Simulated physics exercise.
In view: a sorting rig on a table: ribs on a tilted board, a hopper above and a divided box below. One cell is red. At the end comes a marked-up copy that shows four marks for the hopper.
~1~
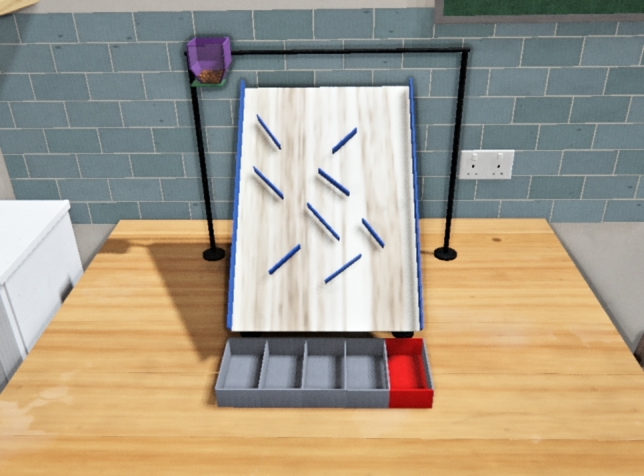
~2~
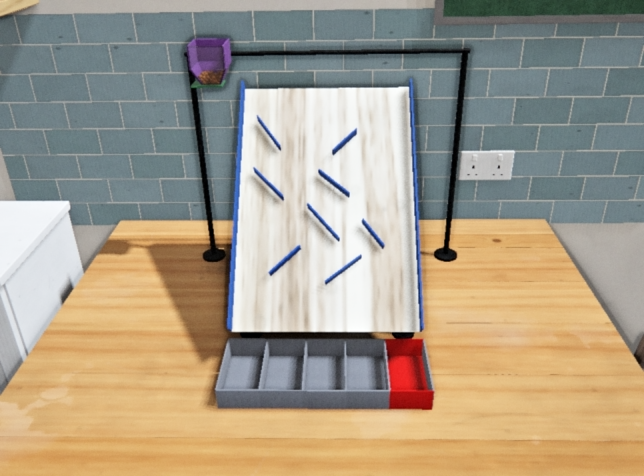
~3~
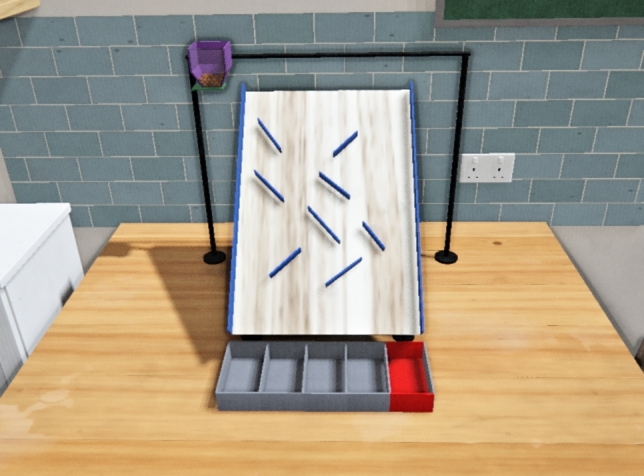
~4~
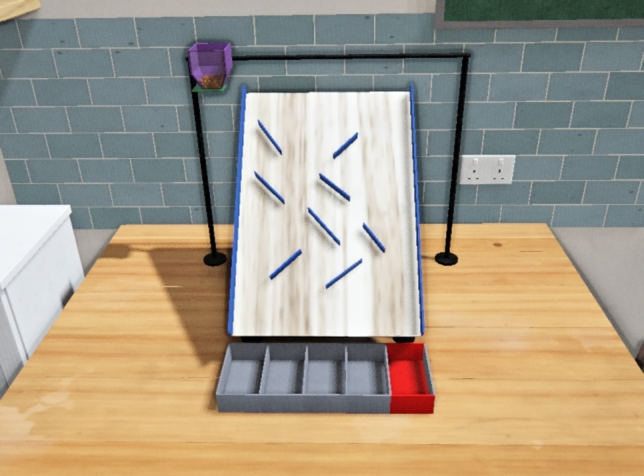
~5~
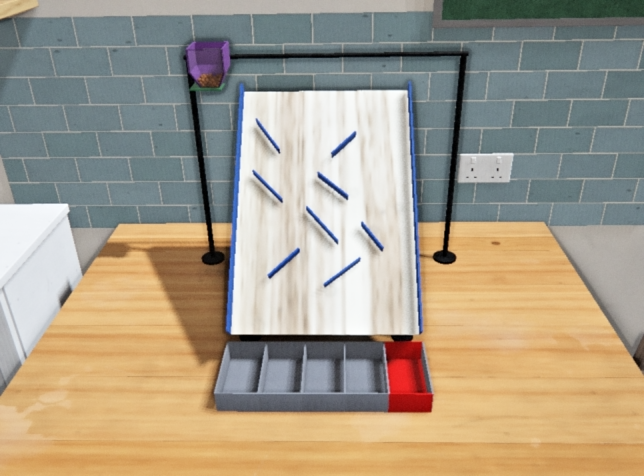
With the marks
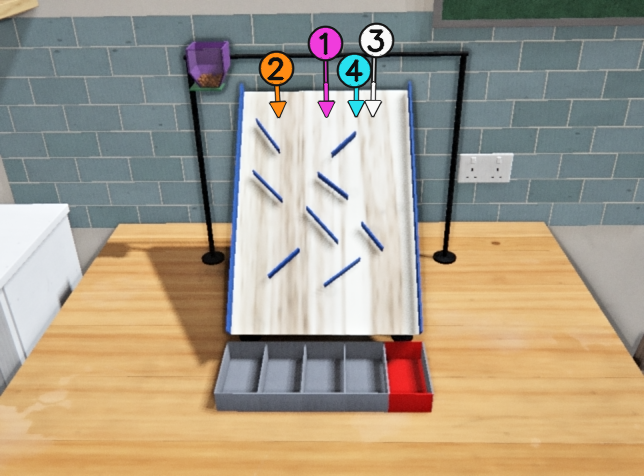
The clip opens on a tilted board with blue ribs standing on a wooden table, a purple hopper at its upper left and a divided box below with one red cell at the right. The view shifts very slightly, while the hopper, ribs and box show no clear movement.
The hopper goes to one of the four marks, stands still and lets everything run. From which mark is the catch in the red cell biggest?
Mark 3.
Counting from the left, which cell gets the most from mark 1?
The first.
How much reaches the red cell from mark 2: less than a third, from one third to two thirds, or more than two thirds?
Mark 2 gives less than a third.
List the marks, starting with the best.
3, 4, 1, 2.
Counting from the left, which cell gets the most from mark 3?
It is the fifth one.
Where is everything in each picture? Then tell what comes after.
Hopper at (212, 76), cereal balls, door shut, in the first frame.
Ribs (257, 115) to (280, 145), (333, 150) to (357, 128), (253, 167) to (283, 196), in the second frame.
Ribs (319, 171) to (350, 195), (308, 206) to (340, 240), (363, 221) to (385, 248), in the third frame.
Ribs (269, 277) to (301, 249), (326, 286) to (362, 258), in the fourth frame.
Red cell at (410, 402), number 5 of 5 from the left, in the fifth frame.
On the marked copy, mark 1 meets the board at (326, 111); mark 2 meets the board at (278, 111); mark 3 meets the board at (372, 110); mark 4 meets the board at (356, 110).
If 1 is chosen, about a third in the red cell, about two thirds in other cells.
If 2 is chosen, a small part in the red cell, most in other cells.
If 3 is chosen, most in the red cell, about a quarter in other cells.
If 4 is chosen, about two thirds in the red cell, about a third in other cells, a stray few outside the box.
